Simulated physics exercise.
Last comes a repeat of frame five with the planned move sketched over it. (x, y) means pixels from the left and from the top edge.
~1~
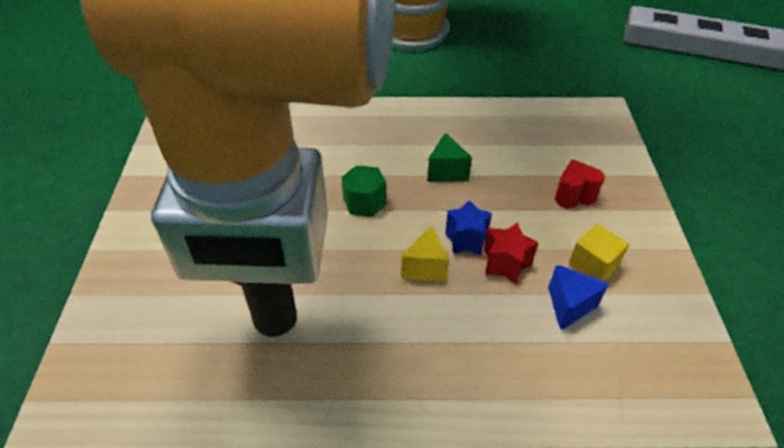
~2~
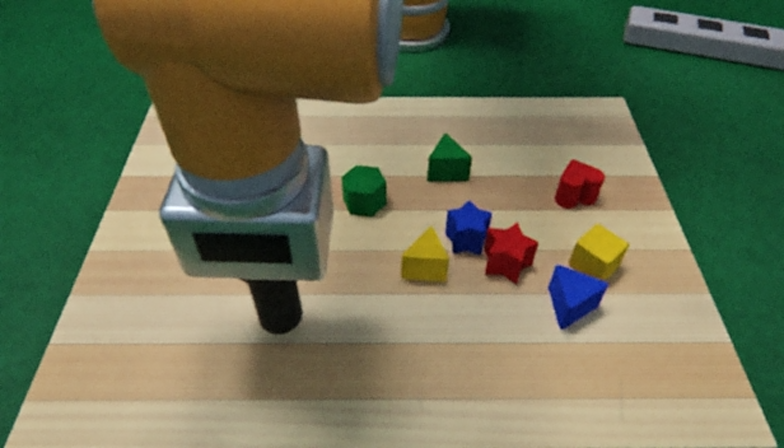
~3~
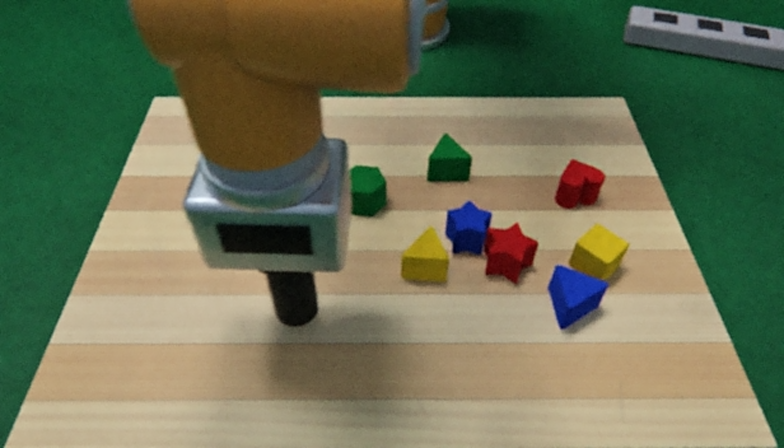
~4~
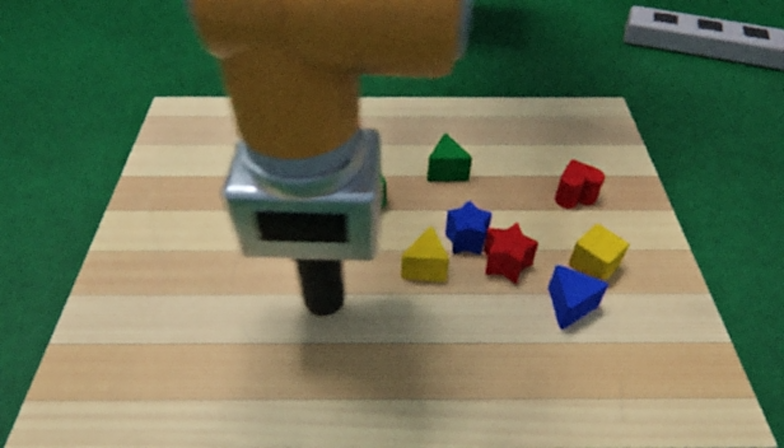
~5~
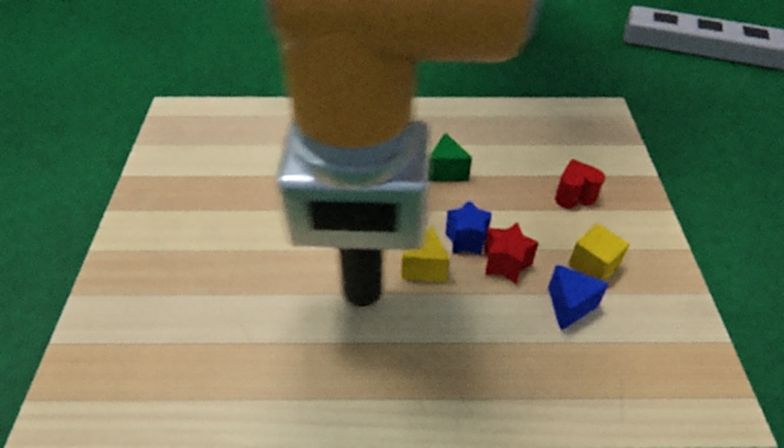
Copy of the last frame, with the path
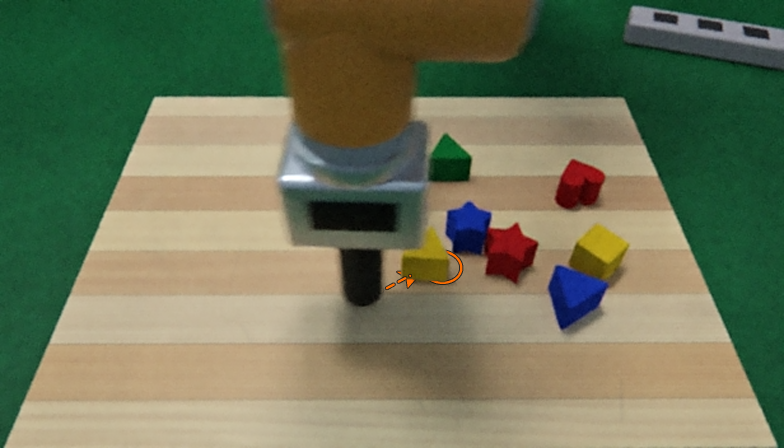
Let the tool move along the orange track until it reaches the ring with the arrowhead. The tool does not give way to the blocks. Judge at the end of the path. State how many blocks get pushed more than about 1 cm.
That's two.
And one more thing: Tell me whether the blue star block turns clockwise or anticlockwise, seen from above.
Viewed from overhead, the blue star block winds up turned clockwise.
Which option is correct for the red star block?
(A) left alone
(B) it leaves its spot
I'll go with A - left alone.
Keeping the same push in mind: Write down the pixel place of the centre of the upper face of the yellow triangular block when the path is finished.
The answer is (451, 218).
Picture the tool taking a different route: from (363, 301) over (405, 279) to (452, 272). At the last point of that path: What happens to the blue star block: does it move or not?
It is moved from its place.
The line goes from (363, 301) over (401, 280) to (441, 267).
The first path, step by step. Halfway along, tool at (403, 268); yellow triangular block at (441, 239), turned 15° clockwise.
At the end, tool at (443, 255); yellow triangular block at (451, 218), turned 10° clockwise; blue star block at (485, 208), turned 25° clockwise; red star block unmoved.
